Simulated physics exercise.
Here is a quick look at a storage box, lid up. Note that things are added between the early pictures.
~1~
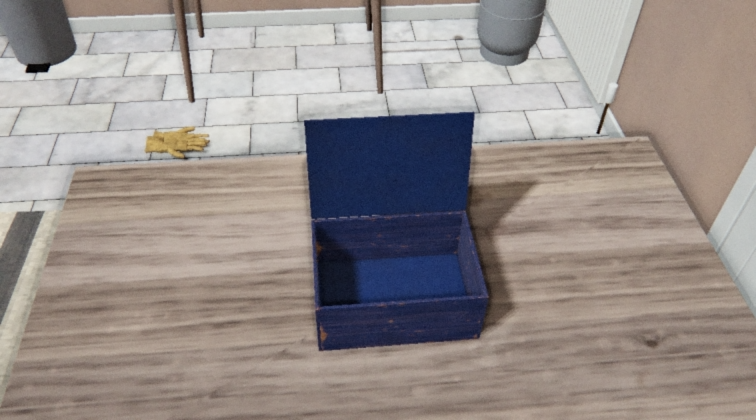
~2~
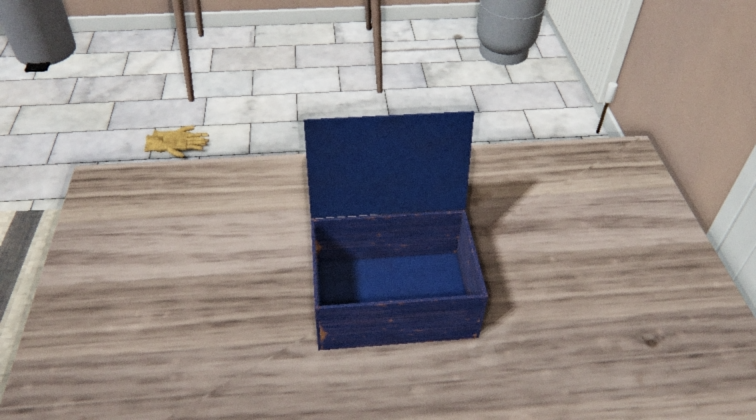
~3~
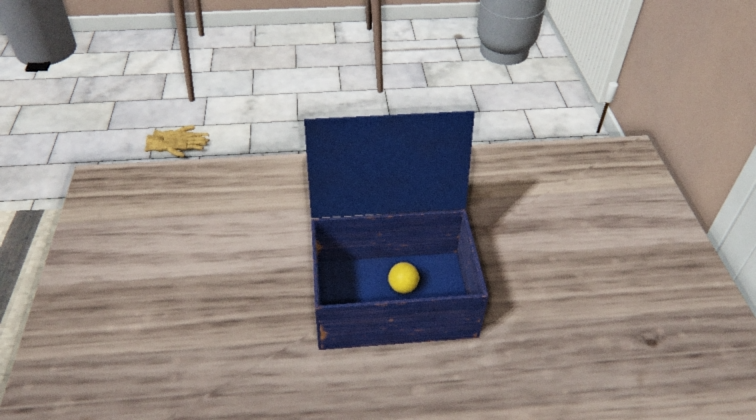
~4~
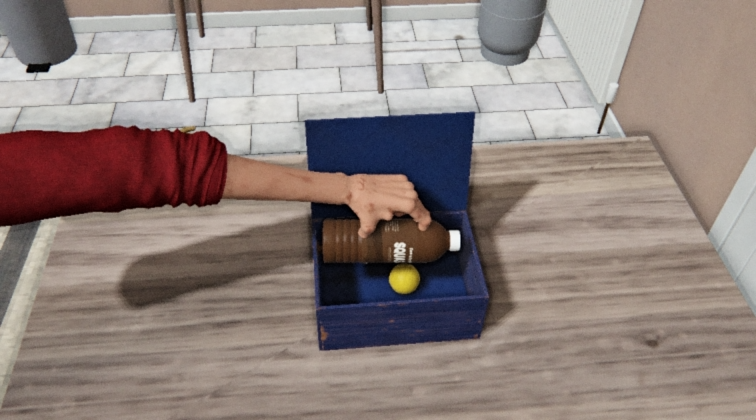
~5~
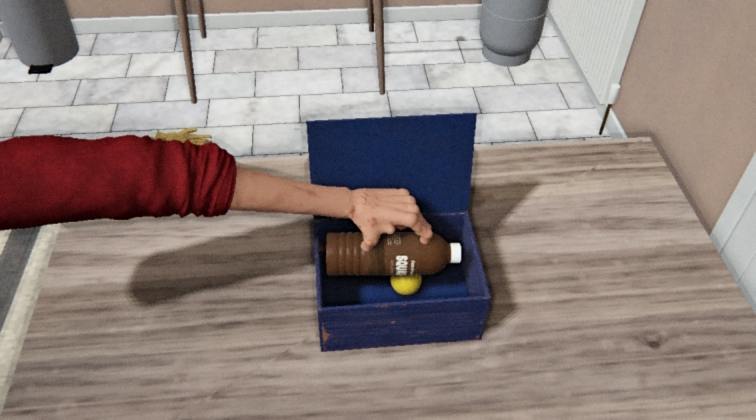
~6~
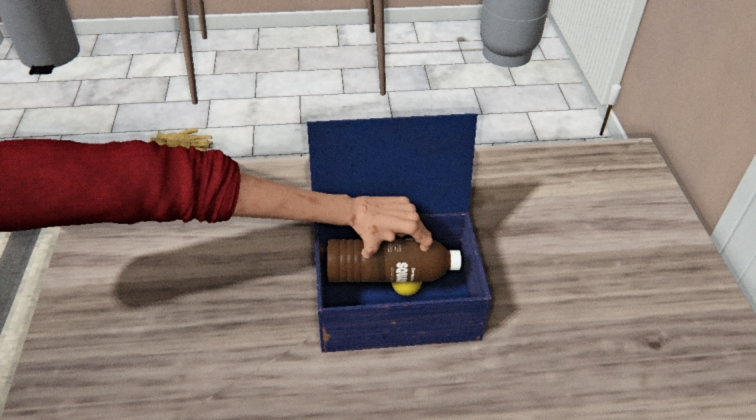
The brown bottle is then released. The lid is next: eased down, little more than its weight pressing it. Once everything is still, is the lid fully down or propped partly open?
It is fully down.
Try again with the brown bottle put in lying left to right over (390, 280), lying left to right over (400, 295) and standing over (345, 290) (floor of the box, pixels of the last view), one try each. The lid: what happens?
The first time the lid goes down fully, the second time it goes down fully, and the third time it can't shut.
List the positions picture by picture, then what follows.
The last thing is not in view yet, in the first frame.
The last thing is not in view yet, in the second frame.
The last thing is not in view yet; yellow lemon (404, 278), in the third frame.
Still above its spot; brown bottle (392, 241); yellow lemon (404, 279), in the fourth frame.
Still above its spot; brown bottle (394, 253), in the fifth frame.
Put in, still held; brown bottle (394, 260), in the sixth frame.
Then, 0.60 s on from there, brown bottle shifted about its own width near (406, 308); yellow lemon shifted a little.
Then, 1.60 s on from there, lid 59° above the rim; brown bottle shifted about its own width near (406, 308); yellow lemon shifted about its own width.
Then, 1.90 s on from there, lid 16° above the rim; brown bottle shifted about its own width near (406, 308); yellow lemon shifted about its own width.
In the end, lid shut; moved from the start, yellow lemon and brown bottle. At the end, from the last picture's camera, brown bottle near (406, 307).
